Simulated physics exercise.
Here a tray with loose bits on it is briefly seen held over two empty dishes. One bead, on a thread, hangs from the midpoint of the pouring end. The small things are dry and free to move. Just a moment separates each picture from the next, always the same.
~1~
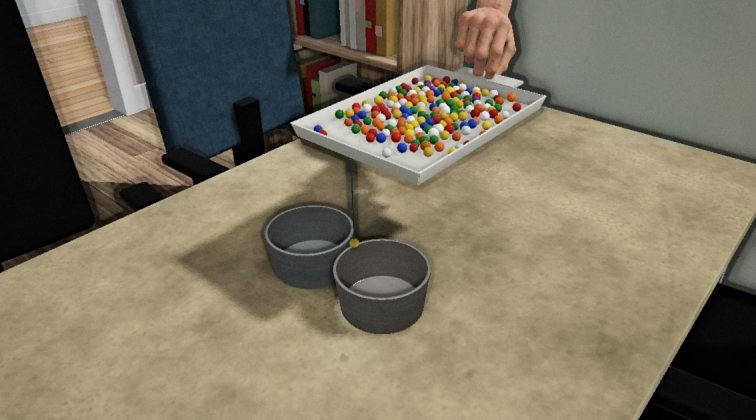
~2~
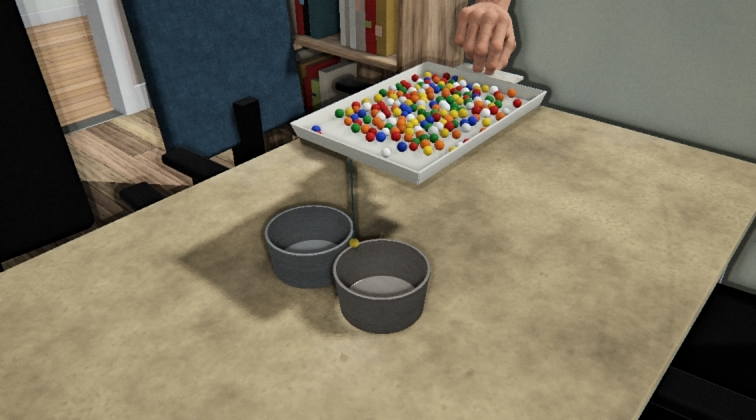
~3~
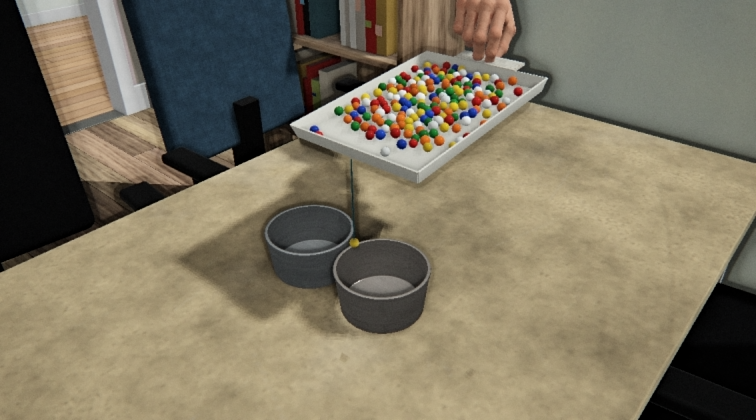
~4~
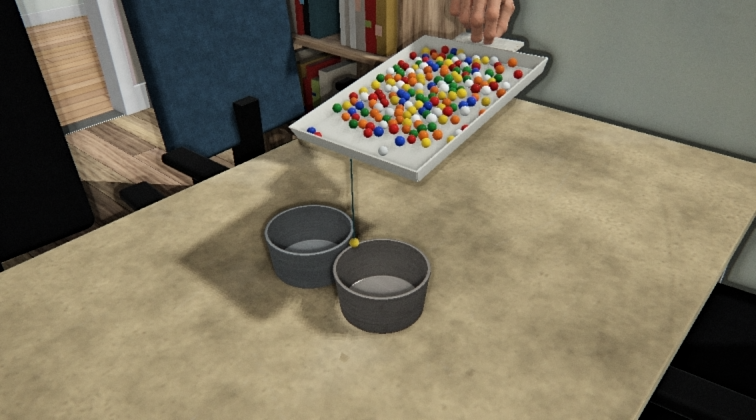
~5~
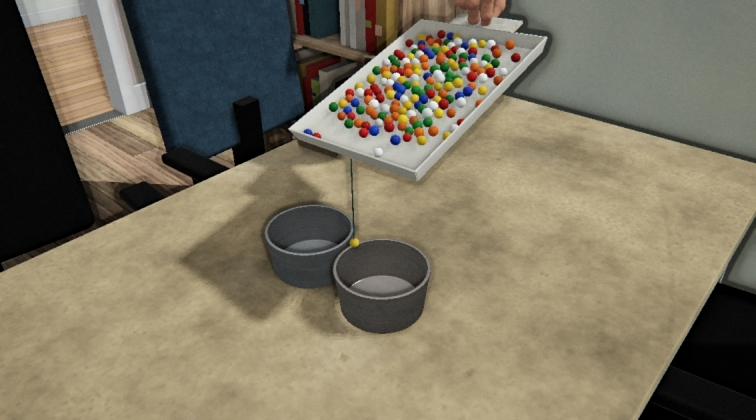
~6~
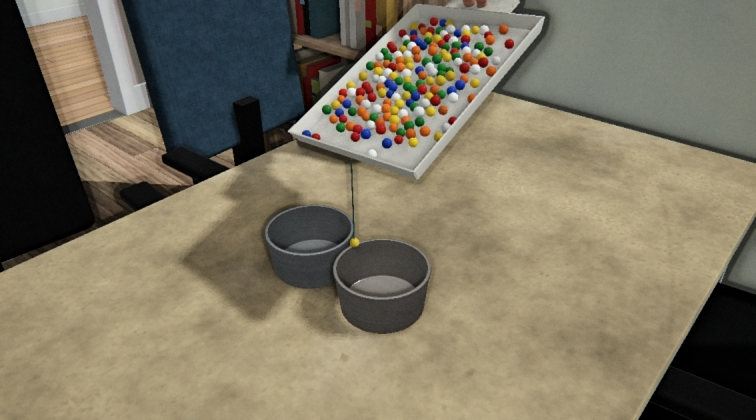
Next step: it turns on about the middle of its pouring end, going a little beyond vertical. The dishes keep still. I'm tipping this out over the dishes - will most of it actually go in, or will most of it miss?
Most of it will miss.
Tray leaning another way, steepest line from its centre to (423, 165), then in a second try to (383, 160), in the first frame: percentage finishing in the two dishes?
The first gives 30 %, the second 20 %.
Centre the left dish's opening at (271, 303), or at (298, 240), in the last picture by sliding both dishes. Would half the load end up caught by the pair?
First try: Lower than half; second try: Higher than half.
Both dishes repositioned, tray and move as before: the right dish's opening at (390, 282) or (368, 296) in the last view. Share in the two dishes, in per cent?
You'd get 50 in a hundred the first time and 80 in a hundred the second.
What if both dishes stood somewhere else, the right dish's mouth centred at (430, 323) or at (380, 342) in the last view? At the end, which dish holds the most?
Placement one: The left-positioned dish. Placement two: The left-positioned dish.
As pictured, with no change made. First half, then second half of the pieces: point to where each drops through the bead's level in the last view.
Points: About (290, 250), then about (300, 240).
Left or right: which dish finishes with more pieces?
The one to the left.
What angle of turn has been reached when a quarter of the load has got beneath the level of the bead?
Roughly 70 degrees of turn.
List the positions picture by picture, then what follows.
The first frame shows corners of the pouring end at (297, 123) and (418, 170), level; middle of the load at (436, 111), round plastic beads; left dish at (279, 263); right dish at (351, 306); bead on its thread at (354, 243).
The second frame shows corners of the pouring end at (297, 123) and (418, 170), level; middle of the load at (436, 109).
The third frame shows corners of the pouring end at (296, 124) and (417, 169), tipped barely, lowest at the left corner; middle of the load at (436, 101).
The fourth frame shows corners of the pouring end at (295, 125) and (416, 168), tipped a little, lowest at the left corner; middle of the load at (434, 91).
The fifth frame shows corners of the pouring end at (294, 127) and (414, 167), tipped clearly, lowest at the left corner; middle of the load at (430, 81), a small part on the move.
The sixth frame shows corners of the pouring end at (294, 129) and (413, 167), tipped clearly, lowest at the left corner; middle of the load at (422, 76), all on the move; left dish at (279, 263); right dish at (351, 306).
Soon after the last picture, tray tipped steeply; about half on the tray; a stray few in the left dish; a small part outside both; about a quarter in the air.
A little later, tray tipped past a quarter turn; a stray few on the tray; a stray few in the right dish; about a quarter in the left dish; about two thirds outside both; a small part in the air.
Later still, tray tipped past a quarter turn; a stray few in the right dish; about a quarter in the left dish; most outside both.
By the end, tray tipped past a quarter turn; a stray few in the right dish; about a quarter in the left dish; most outside both.
